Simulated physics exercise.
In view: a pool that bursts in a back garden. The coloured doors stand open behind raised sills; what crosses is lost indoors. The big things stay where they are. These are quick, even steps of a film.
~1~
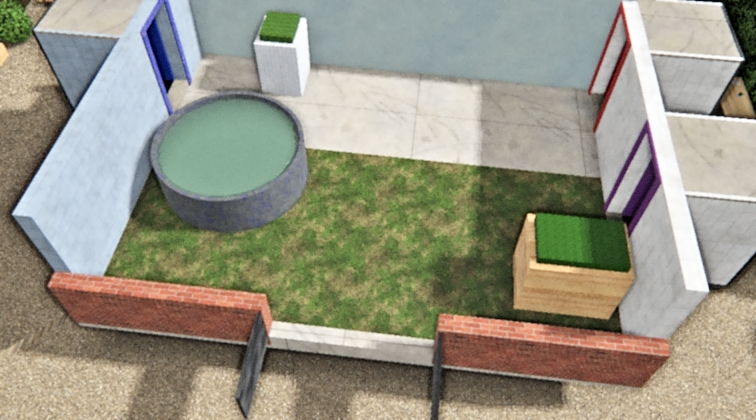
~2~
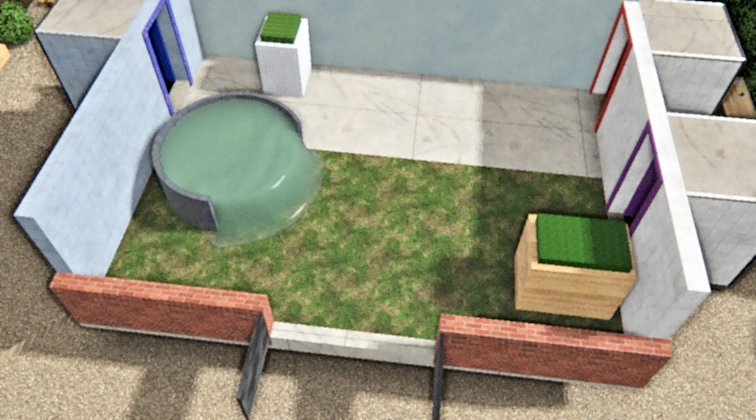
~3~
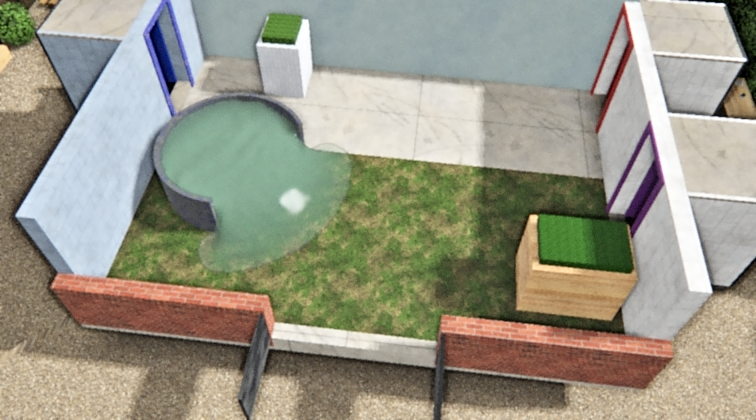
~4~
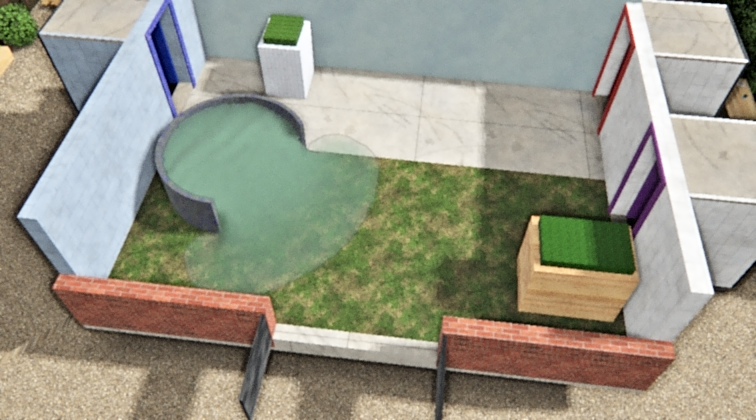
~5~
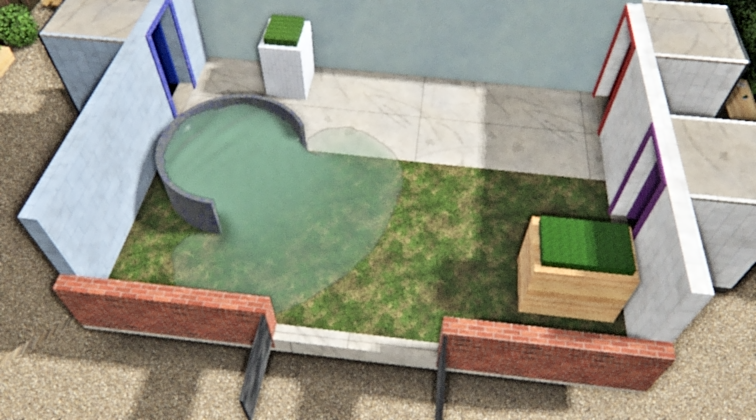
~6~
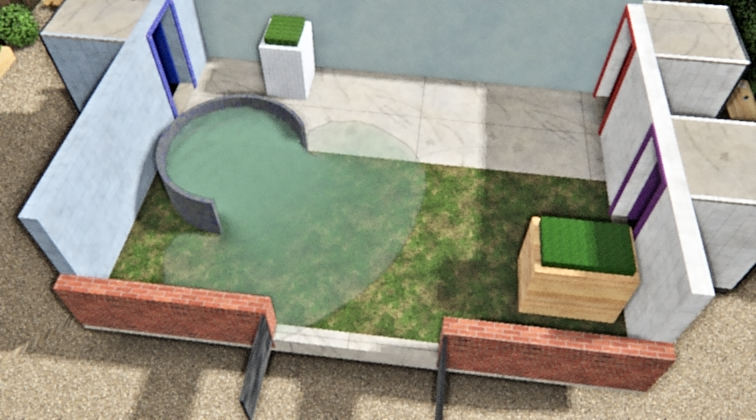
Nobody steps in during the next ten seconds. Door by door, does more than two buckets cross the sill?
In the end: The red door admits no more than that; the blue door admits no more than that; the purple door lets in a lot.
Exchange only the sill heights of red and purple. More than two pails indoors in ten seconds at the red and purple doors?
Then: The red one lets more in, the purple one takes more.
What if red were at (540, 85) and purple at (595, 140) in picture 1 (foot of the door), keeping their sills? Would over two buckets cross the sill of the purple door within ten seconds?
Purple door takes more.
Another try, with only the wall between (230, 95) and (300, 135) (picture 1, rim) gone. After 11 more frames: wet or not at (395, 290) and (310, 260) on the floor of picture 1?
In turn: Not flooded, no water.
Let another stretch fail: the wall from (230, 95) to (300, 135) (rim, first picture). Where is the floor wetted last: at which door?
That is the purple one.
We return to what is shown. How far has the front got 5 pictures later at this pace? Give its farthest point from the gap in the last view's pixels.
Close to (489, 143).
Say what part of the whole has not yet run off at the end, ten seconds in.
Near 60 in a hundred.
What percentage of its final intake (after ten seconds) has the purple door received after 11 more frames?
Roughly 0 per cent.
A moment on, water covers 40 % of the floor; the red door not reached, the blue door not reached, the purple door not reached.
Next, water covers 60 % of the floor; the red door not reached, the blue door not reached, the purple door not reached.
Then, water covers 75 % of the floor; the red door wet at the sill, nothing in, the blue door not reached, the purple door under two buckets in.
Later, water covers 80 % of the floor; the red door under two buckets in, the blue door not reached, the purple door over two buckets in.
In the end, water covers 85 % of the floor; the red door under two buckets in, the blue door not reached, the purple door far over two buckets in.
